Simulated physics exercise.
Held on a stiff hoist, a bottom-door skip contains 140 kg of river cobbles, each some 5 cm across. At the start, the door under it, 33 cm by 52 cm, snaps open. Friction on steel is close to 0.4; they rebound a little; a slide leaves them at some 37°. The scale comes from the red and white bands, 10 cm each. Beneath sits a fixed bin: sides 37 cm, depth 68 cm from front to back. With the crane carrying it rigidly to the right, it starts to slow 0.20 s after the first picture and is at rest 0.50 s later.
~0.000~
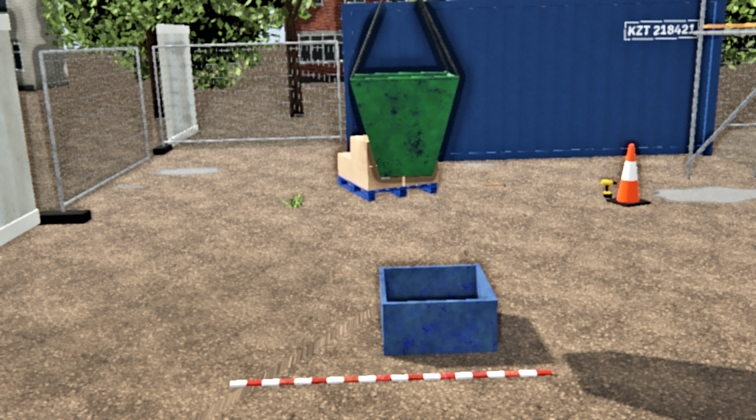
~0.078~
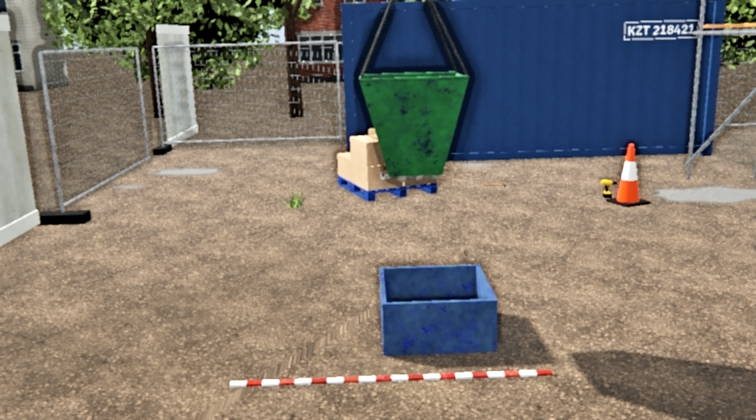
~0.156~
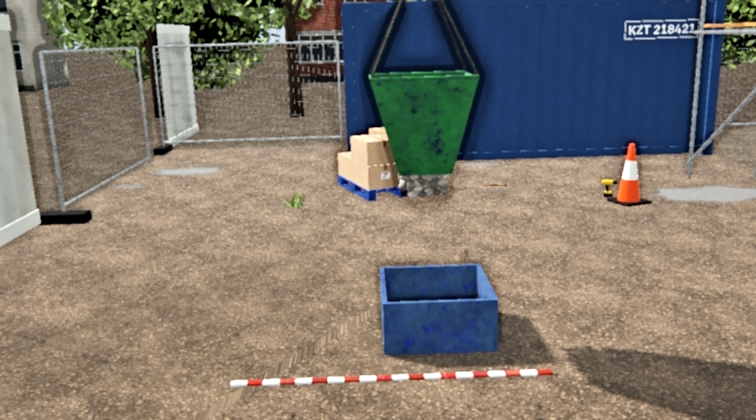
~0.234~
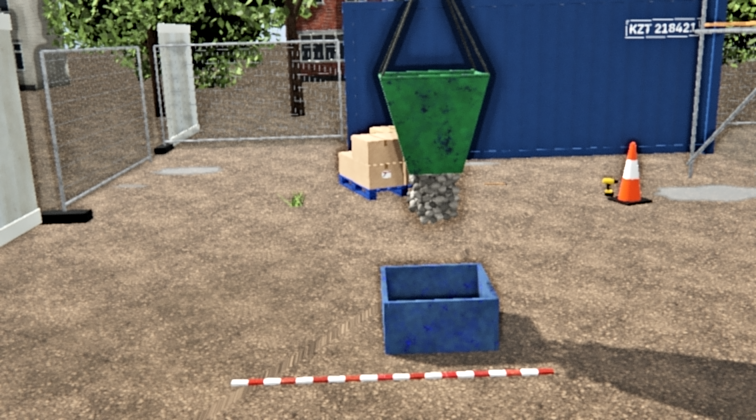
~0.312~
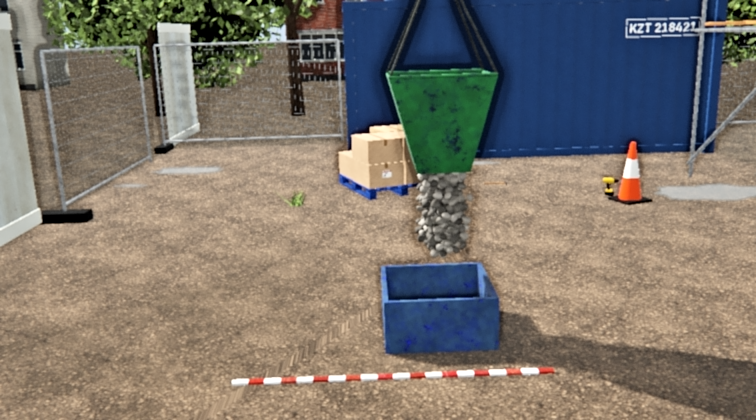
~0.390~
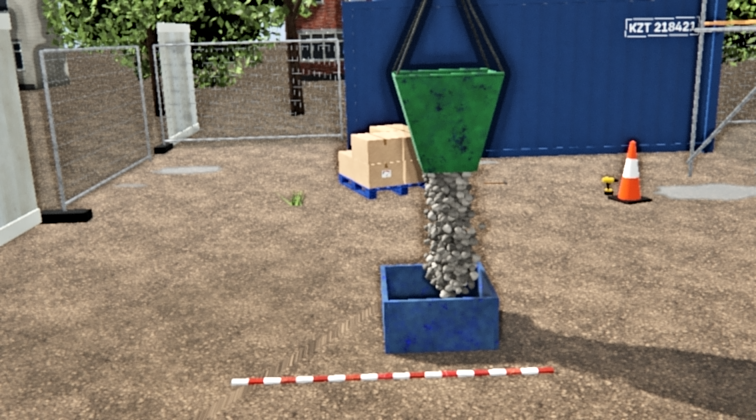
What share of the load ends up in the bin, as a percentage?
96 %.
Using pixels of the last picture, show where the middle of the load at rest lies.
They settle centred roughly at (446, 309).
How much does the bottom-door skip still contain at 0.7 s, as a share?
About 0 %.
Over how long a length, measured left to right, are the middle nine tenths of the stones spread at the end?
Horizontal spread approx 60 cm.
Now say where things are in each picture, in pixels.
In the first frame, the outlet is at (406, 168); nothing has dropped yet.
In the second frame, the outlet is at (416, 168); 6 % is out.
In the third frame, outlet at (426, 167), the stream shows down to (417, 190); 82 % still inside.
In the fourth frame, outlet at (436, 166), the stream shows down to (427, 215); 66 % still inside.
In the fifth frame, outlet at (444, 165), the stream shows down to (436, 248); 48 % still inside.
In the sixth frame, outlet at (450, 165), the stream shows down to (452, 276); 32 % still inside.
After 0.7 s, 0 % in the bottom-door skip, 97 % falling or lying in the bin, 3 % falling or lying beside or right of the bin; the stones farthest right are at (508, 285).
After 1.1 s, 0 % in the bottom-door skip, 96 % falling or lying in the bin, 4 % falling or lying beside or right of the bin; the stones farthest right are at (576, 321).
After 1.7 s, 0 % in the bottom-door skip, 96 % falling or lying in the bin, 4 % falling or lying beside or right of the bin; the stones farthest right are at (611, 319).
After 2.6 s, 0 % in the bottom-door skip, 96 % falling or lying in the bin, 4 % falling or lying beside or right of the bin; the stones farthest right are at (611, 319).
After 4.5 s, 0 % in the bottom-door skip, 96 % in the bin, 4 % beside or right of the bin; the stones farthest right are at (611, 319).
